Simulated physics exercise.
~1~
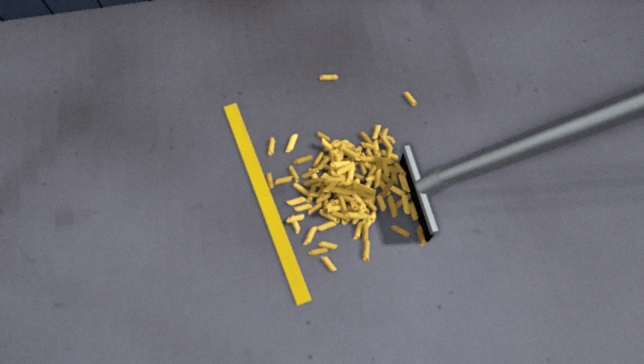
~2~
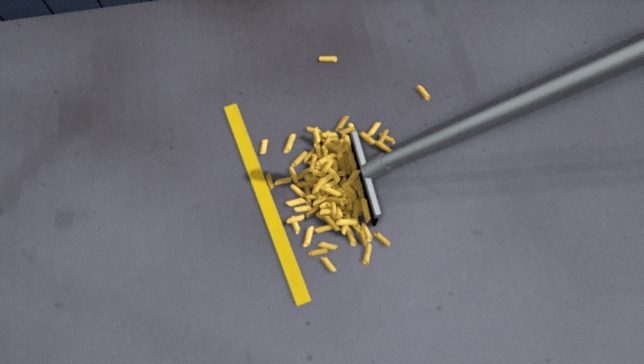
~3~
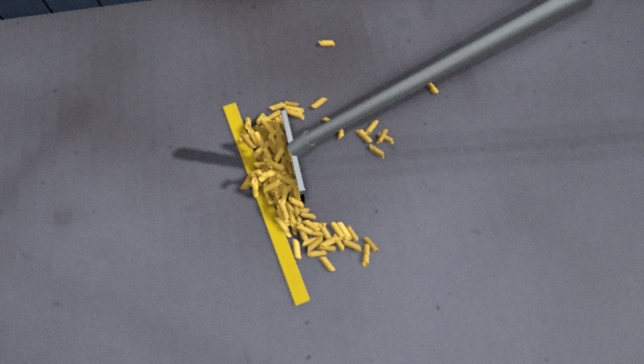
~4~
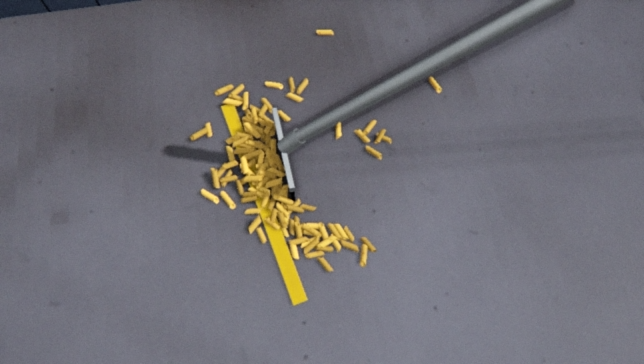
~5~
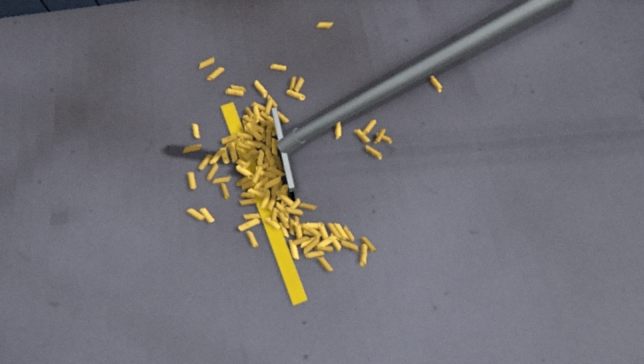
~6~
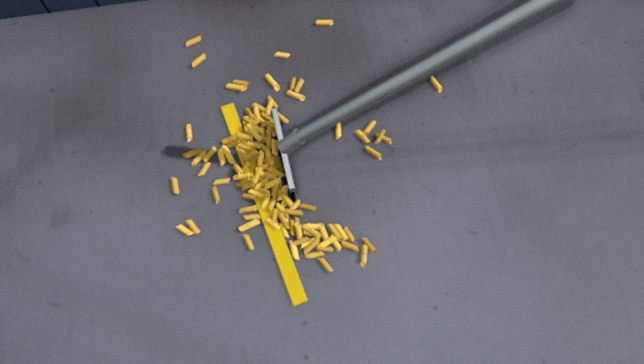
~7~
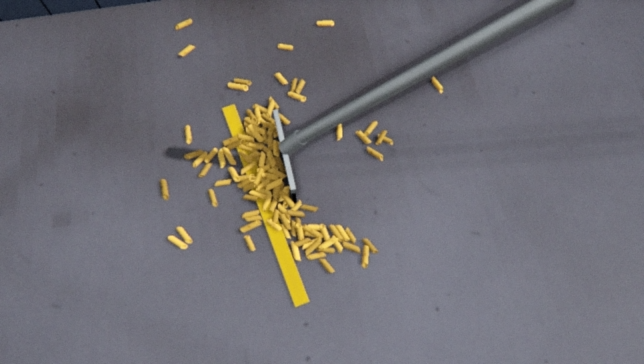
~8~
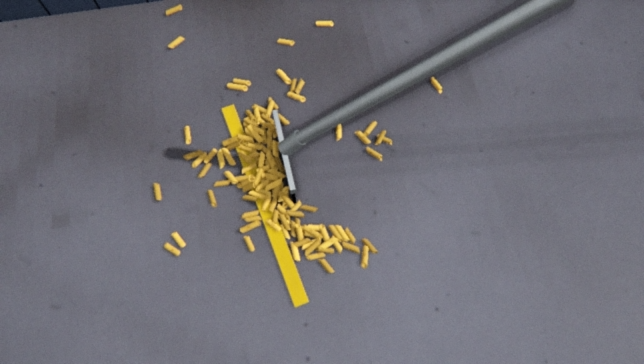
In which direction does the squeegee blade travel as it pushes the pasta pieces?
The blade moves to the left, towards the yellow strip, and then stops close to it.
